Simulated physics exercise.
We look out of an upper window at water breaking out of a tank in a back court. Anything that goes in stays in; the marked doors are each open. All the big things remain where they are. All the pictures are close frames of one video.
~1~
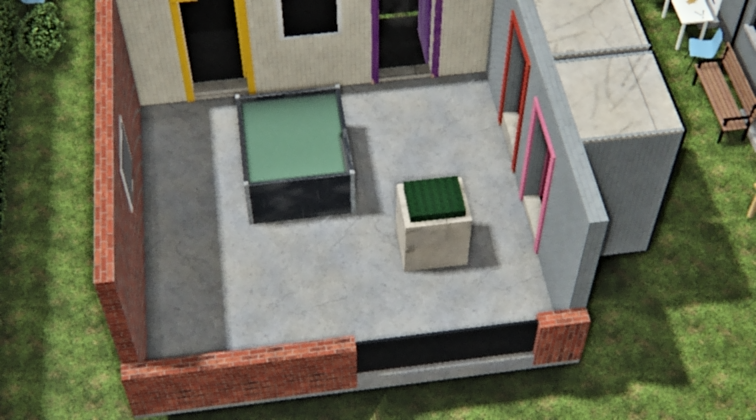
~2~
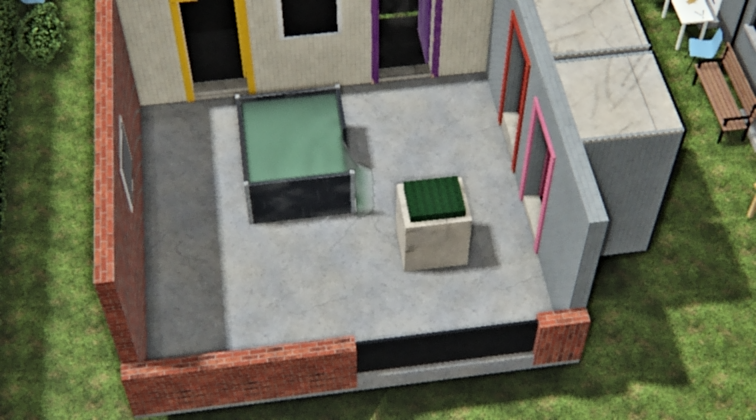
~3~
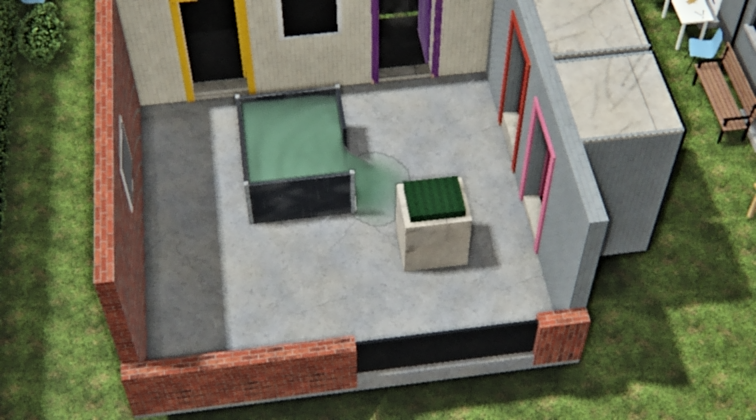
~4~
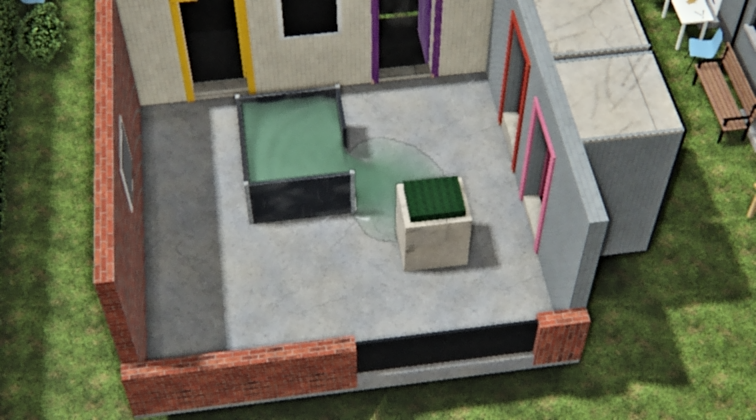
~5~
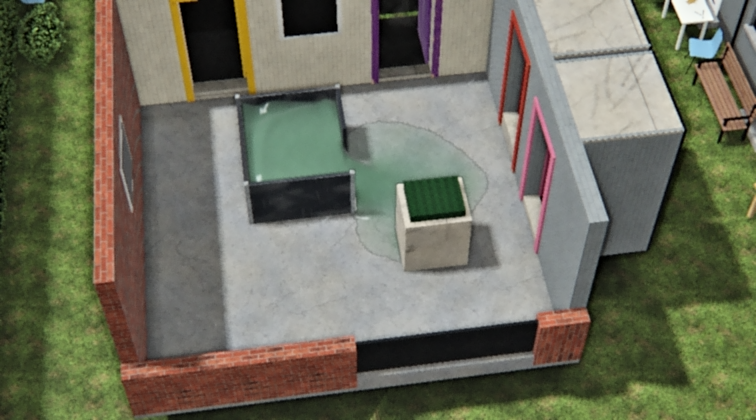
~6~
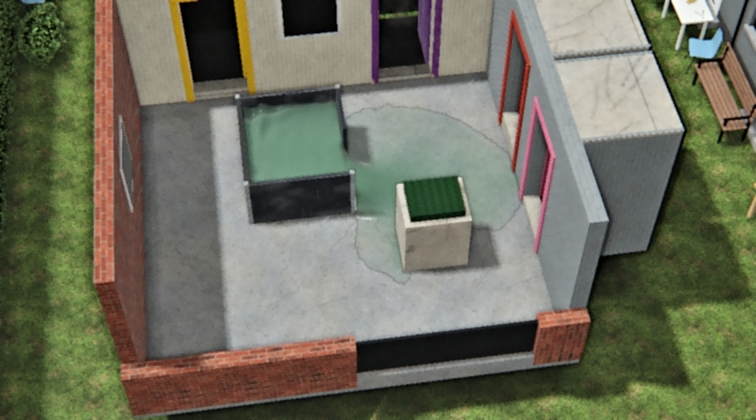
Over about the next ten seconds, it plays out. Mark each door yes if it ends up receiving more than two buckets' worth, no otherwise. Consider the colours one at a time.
Yellow door - no, purple door - yes, red door - no, pink door - yes.
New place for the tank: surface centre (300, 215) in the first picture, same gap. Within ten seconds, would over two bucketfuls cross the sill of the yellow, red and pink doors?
As I see it, yellow stays within limits, red stays within limits, and pink stays within limits.
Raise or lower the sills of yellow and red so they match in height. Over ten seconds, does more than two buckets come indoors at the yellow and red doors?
Yellow: Falls short; red: Exceeds the limit.
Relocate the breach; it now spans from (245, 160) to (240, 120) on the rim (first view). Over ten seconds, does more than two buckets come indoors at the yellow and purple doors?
In brief, the yellow one stops short; the purple one stops short.
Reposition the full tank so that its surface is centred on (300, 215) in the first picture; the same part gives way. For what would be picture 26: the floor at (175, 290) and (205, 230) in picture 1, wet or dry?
The first spot is spared, the second spared.
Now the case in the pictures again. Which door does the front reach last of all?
That would be the one in yellow.
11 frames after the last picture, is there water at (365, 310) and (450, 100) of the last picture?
Result, in the order given: Wetted / wetted.
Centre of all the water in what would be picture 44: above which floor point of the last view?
Centre of mass: Roughly (363, 192).
A moment on, water covers 30 % of the floor; the yellow door not reached, the purple door wet at the sill, nothing in, the red door wet at the sill, nothing in, the pink door over two buckets in.
Next, water covers 35 % of the floor; the yellow door not reached, the purple door wet at the sill, nothing in, the red door under two buckets in, the pink door far over two buckets in.
Then, water covers 55 % of the floor; the yellow door not reached, the purple door under two buckets in, the red door under two buckets in, the pink door far over two buckets in.
Later, water covers 90 % of the floor; the yellow door wet at the sill, nothing in, the purple door over two buckets in, the red door under two buckets in, the pink door far over two buckets in.
In the end, water covers 100 % of the floor; the yellow door wet at the sill, nothing in, the purple door over two buckets in, the red door under two buckets in, the pink door far over two buckets in.
